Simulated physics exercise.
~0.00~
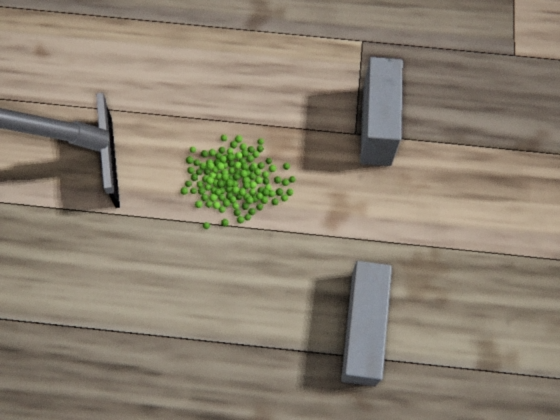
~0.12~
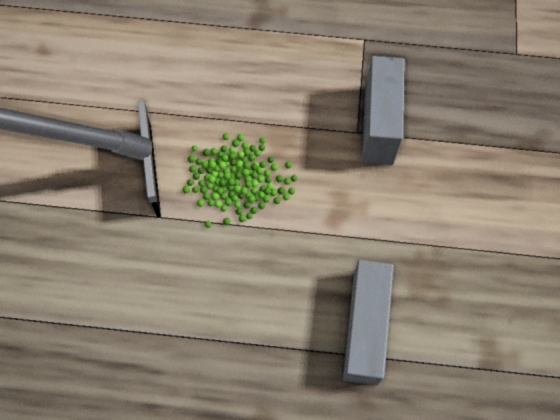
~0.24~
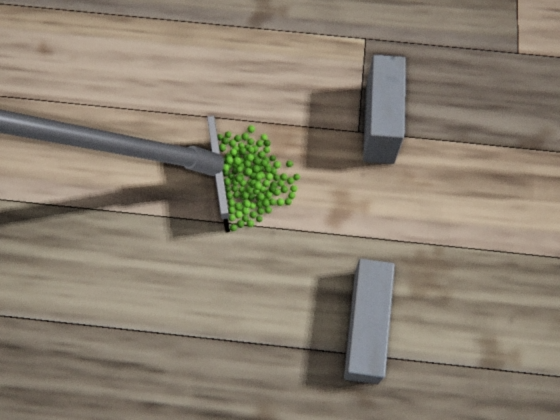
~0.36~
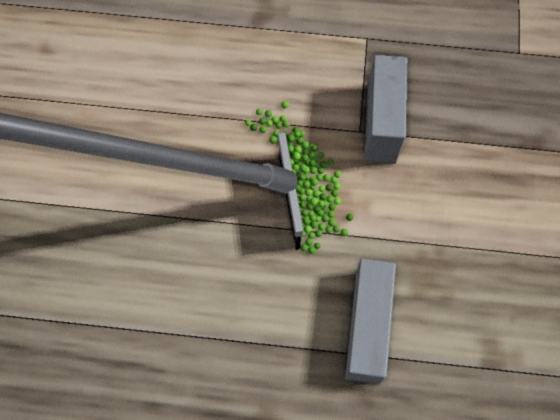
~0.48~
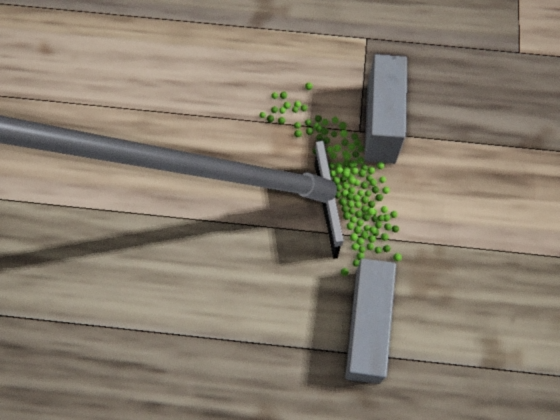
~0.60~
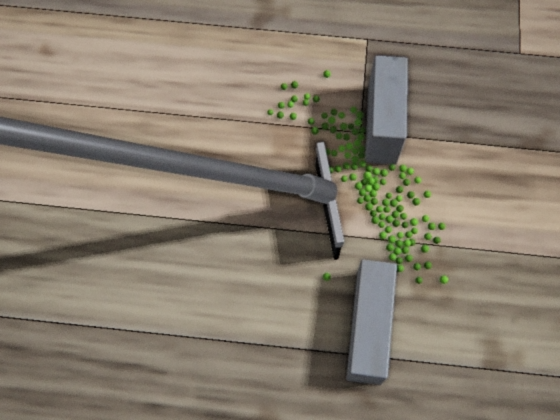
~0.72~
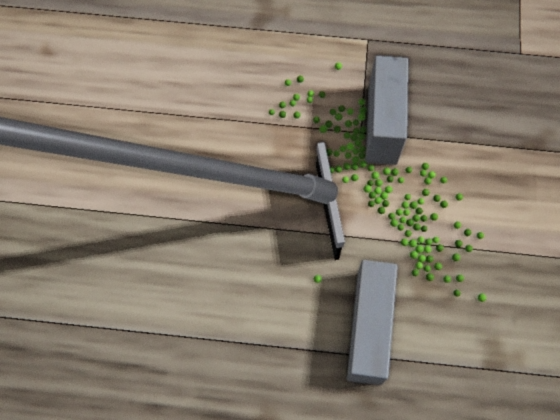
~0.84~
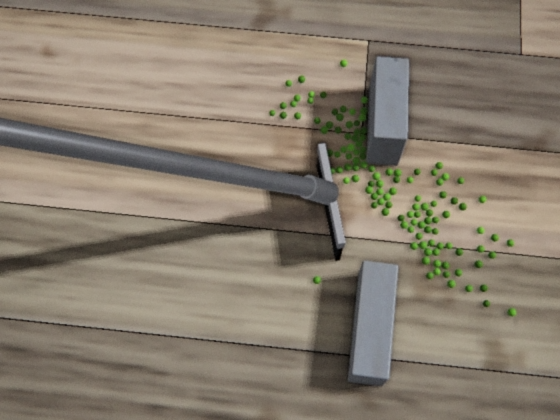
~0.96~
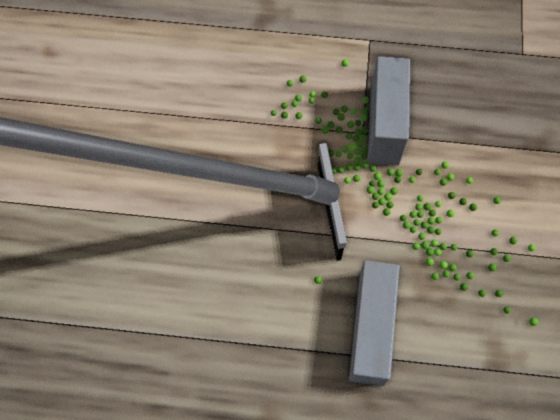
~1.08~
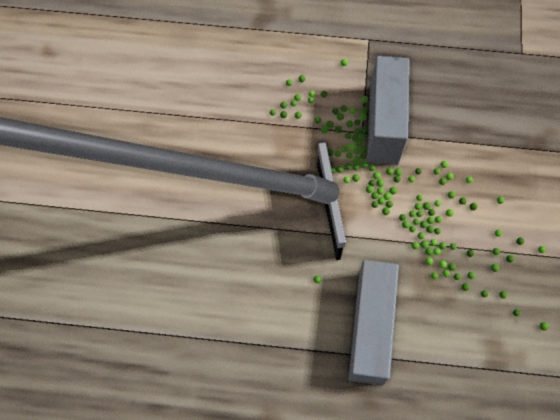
At first, a long-handled squeegee stands on a wooden floor to the left of a cluster of small green balls, with two grey blocks fixed farther right and a gap between them. The blade moves right, reaches the cluster and shoves it along, while a few balls slip around its upper end. Near the gap the blade stops, but the balls keep rolling, many of them through the opening. They fan out to the lower right and slow down. In the end, a scattered trail lies beyond the gap, while others remain beside the upper block and one sits near the lower block.
